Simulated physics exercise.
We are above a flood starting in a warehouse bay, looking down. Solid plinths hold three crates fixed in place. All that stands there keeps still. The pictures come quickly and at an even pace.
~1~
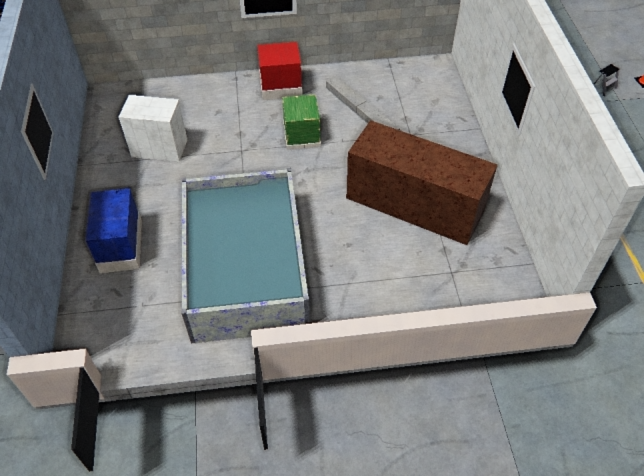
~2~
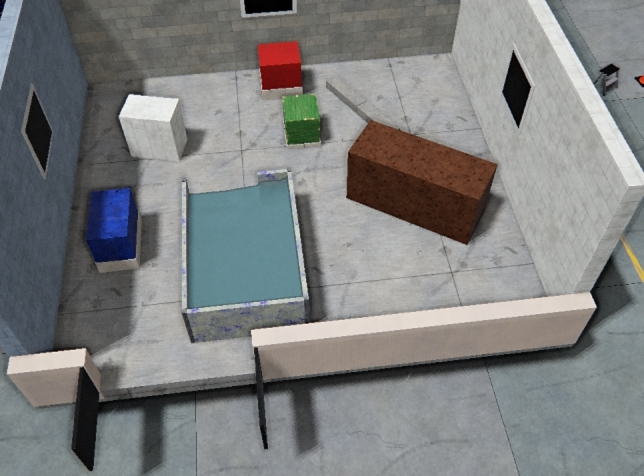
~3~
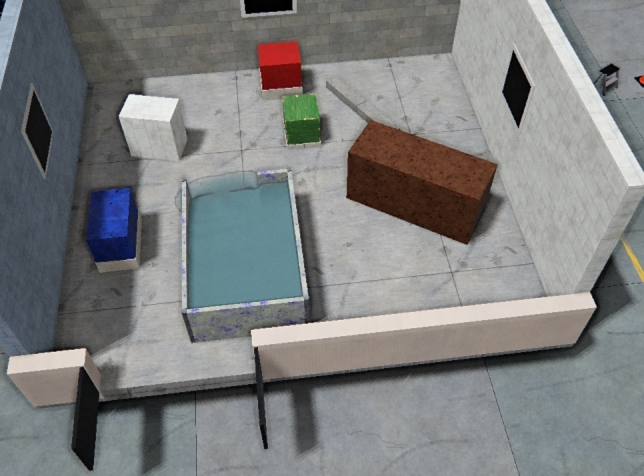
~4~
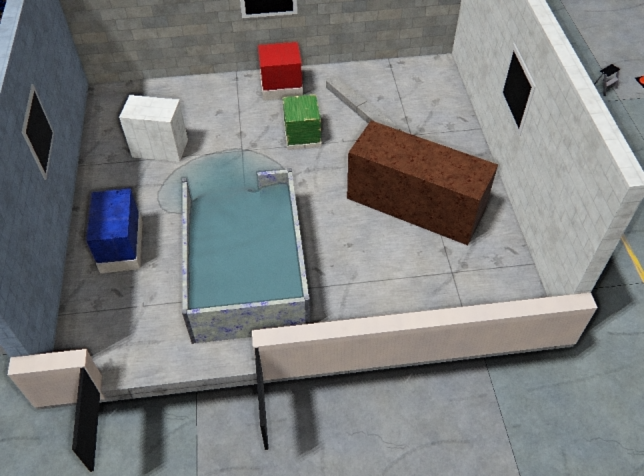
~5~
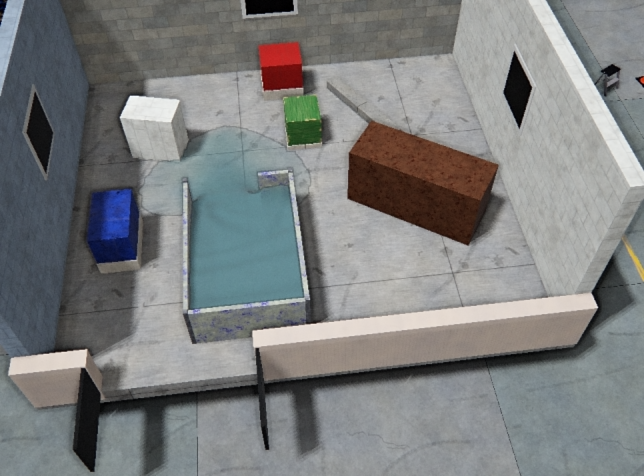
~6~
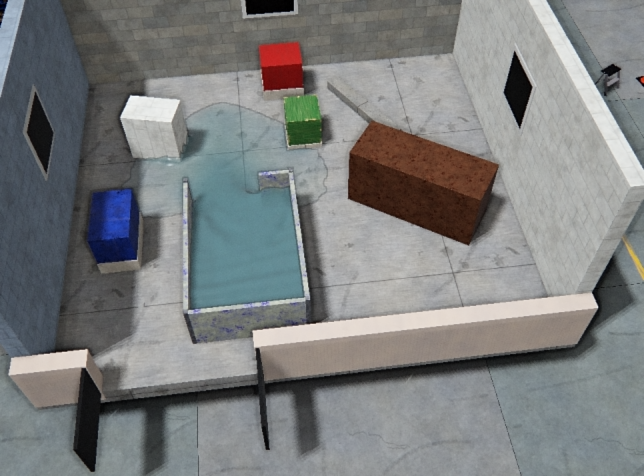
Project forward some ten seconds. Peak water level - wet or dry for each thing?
One by one: The green crate meets the water; the red crate meets the water; the blue crate avoids the water.
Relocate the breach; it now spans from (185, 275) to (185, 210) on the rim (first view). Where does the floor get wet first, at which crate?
The blue crate, by my reading.
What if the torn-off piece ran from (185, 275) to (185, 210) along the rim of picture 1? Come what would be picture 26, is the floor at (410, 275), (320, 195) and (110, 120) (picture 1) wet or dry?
One by one, they turn out not soaked, not soaked and drenched.
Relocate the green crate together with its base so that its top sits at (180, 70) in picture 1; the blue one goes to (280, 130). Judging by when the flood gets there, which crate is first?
It is the blue crate.
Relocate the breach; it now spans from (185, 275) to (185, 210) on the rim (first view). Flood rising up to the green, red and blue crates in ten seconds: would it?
As I read it, the green one gets reached; the red one is never reached; finally the blue one gets reached.
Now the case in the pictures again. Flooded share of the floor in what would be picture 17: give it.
Around 35 in a hundred.
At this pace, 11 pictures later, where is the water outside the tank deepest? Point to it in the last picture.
I'd put it around (241, 75).
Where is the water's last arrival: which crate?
The one in blue comes last.
A moment on, water covers 25 % of the floor; the green crate water round its plinth, the red crate water round its plinth, the blue crate not reached.
Next, water covers 35 % of the floor; the green crate water round its plinth, the red crate water round its plinth, the blue crate not reached.
Then, water covers 50 % of the floor; the green crate water round its plinth, the red crate water round its plinth, the blue crate water round its plinth.
Later, water covers 70 % of the floor; the green crate water round its plinth, the red crate water round its plinth, the blue crate water round its plinth.
In the end, water covers 95 % of the floor; the green crate was topped, the red crate was topped, the blue crate stayed above the water.
